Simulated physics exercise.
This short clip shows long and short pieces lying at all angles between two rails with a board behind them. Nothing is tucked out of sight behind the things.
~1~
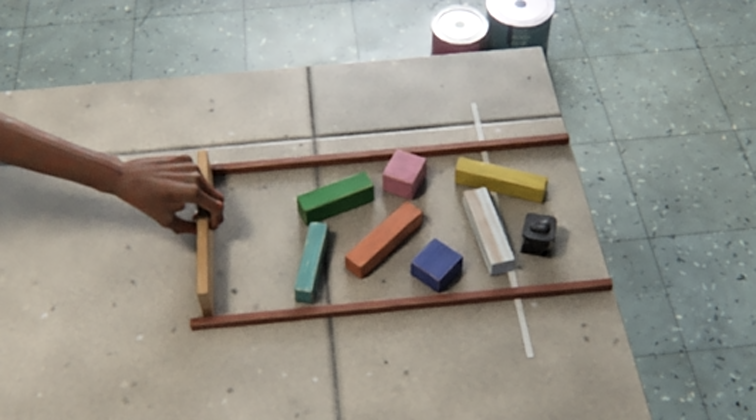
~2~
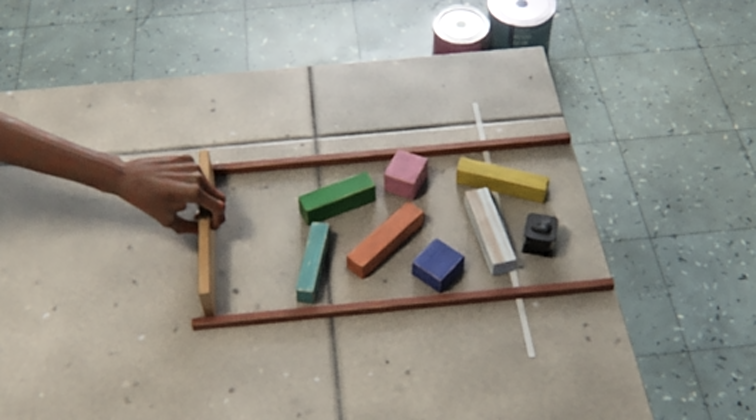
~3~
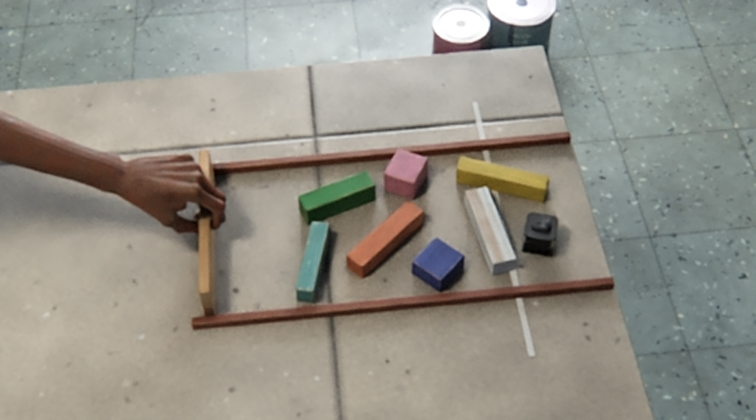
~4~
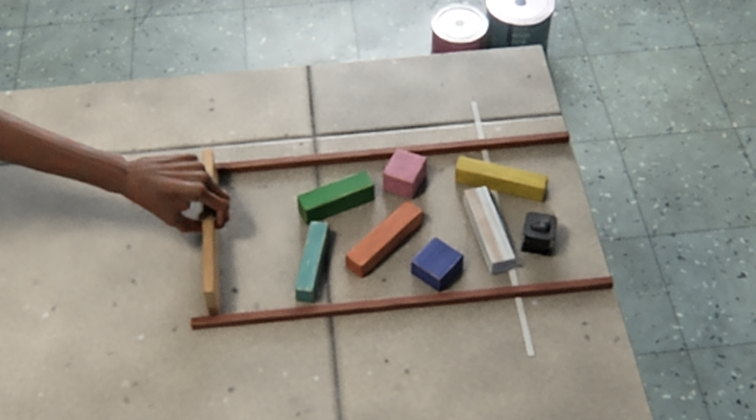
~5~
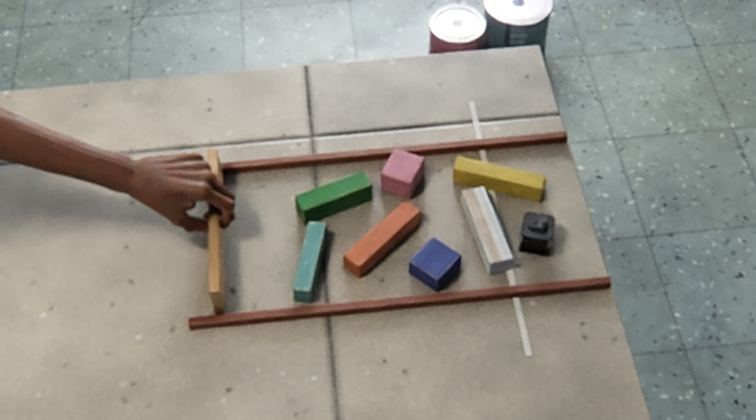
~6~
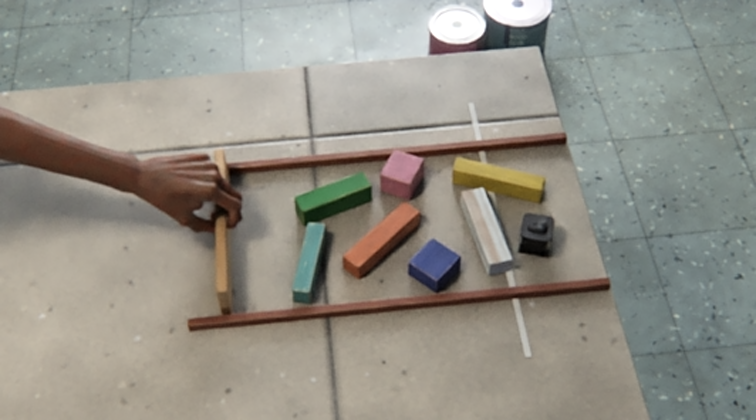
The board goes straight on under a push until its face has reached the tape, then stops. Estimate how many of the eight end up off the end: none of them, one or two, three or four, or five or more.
One or two.
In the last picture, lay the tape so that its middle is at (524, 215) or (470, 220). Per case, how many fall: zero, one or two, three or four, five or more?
Taking the two tapes in that order, the answers are either three or four and no fall at all.
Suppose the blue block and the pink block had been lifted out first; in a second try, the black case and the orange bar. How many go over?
0 for the first case, 0 for the second.
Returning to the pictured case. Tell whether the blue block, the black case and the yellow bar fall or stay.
The blue block remains up, the black case comes down, the yellow bar comes down.
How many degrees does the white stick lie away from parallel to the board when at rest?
Angle: Roughly 10 degrees.
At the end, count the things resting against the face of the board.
The count in contact is 2.
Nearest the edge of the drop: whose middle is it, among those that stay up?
That's the white stick.
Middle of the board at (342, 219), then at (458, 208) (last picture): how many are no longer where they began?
First 4, then 8.
Early on, none off yet; black case at rest near (536, 235); yellow bar at rest near (498, 180); white stick at rest near (486, 231).
A while later, none off yet; black case at rest near (536, 235); yellow bar travelled a little near (529, 178); white stick at rest near (486, 231).
Further along, none off yet; black case travelled about its own width near (581, 225); yellow bar travelled about its own width near (570, 172); white stick travelled about its own width near (551, 225).
Finally, the number that fall off is one or two; lost, yellow bar and black case.
